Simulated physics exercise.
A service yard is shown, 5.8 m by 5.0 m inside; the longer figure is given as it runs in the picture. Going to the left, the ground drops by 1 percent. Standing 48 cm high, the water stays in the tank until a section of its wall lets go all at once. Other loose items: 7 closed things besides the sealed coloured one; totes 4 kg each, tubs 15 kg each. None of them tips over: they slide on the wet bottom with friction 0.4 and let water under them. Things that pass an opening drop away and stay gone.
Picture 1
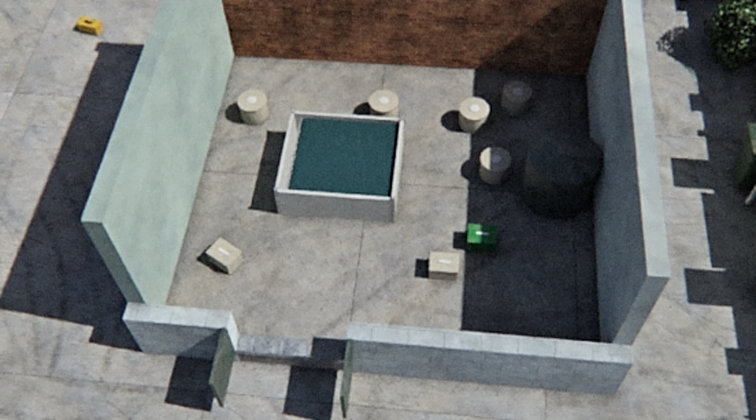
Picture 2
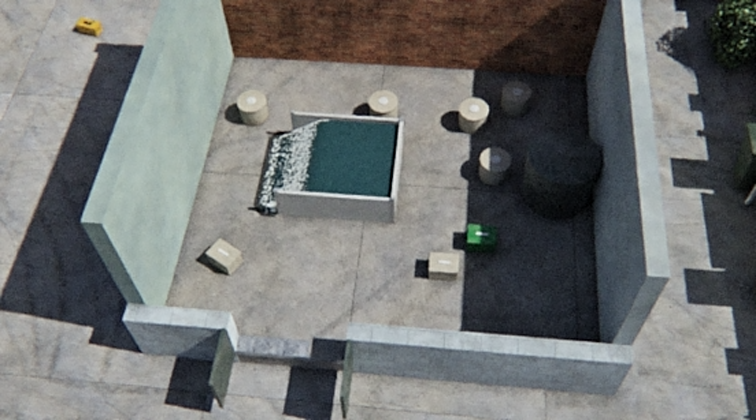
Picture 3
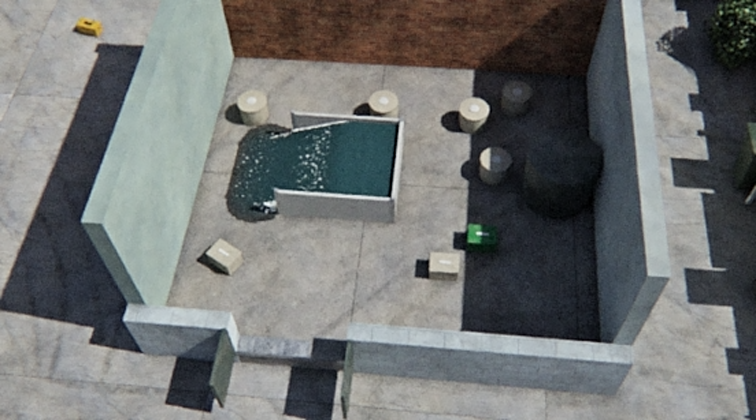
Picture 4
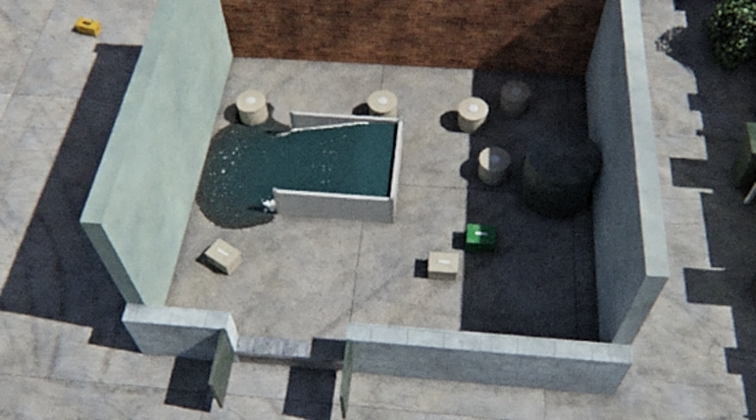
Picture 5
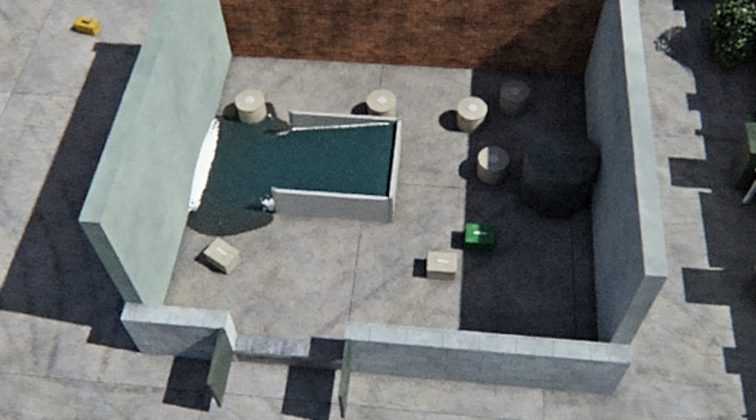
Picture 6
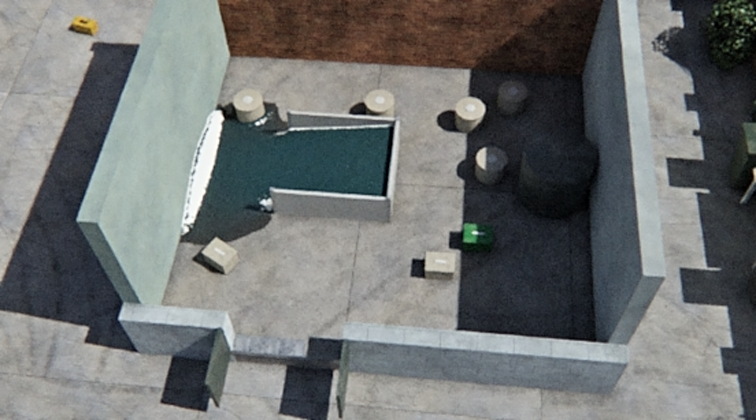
Water pours from the left side of a walled tank and spreads to the left wall.
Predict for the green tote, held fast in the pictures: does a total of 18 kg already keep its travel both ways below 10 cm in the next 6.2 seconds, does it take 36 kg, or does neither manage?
My prediction: Lighter is fine.
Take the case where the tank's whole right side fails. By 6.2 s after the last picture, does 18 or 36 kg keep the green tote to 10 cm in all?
Answer: The big one only.
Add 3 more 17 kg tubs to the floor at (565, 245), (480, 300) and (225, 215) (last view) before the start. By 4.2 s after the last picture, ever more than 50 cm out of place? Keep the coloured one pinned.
Within it, within it, beyond it.
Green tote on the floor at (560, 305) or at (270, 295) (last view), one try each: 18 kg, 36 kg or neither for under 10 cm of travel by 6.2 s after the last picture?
Well, the little one does for the first, the little one does for the second.
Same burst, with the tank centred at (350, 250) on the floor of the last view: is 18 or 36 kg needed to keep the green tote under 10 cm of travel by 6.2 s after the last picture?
So then the lighter weight suffices.
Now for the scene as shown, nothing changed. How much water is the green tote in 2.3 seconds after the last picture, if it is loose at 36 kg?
About 0 cm.
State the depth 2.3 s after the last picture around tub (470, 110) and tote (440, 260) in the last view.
Roughly 0 and 0 cm.
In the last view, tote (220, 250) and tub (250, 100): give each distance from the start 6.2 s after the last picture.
In order, they end up 250 cm and 150 cm from where they began.
Then, 0.6 s after the last picture the green tote would be 0 cm from its start with 18 kg and 0 cm from its start with 36 kg; 0 cm of water round it then.
Then, 2.3 s after the last picture the green tote would be 0 cm from its start with 18 kg and 0 cm from its start with 36 kg; 0 cm of water round it then.
Then, 4.2 s after the last picture the green tote would be 0 cm from its start with 18 kg and 0 cm from its start with 36 kg; 0 cm of water round it then.
Then, 6.2 s after the last picture the green tote would be 0 cm from its start with 18 kg and 0 cm from its start with 36 kg; 1 cm of water round it then.
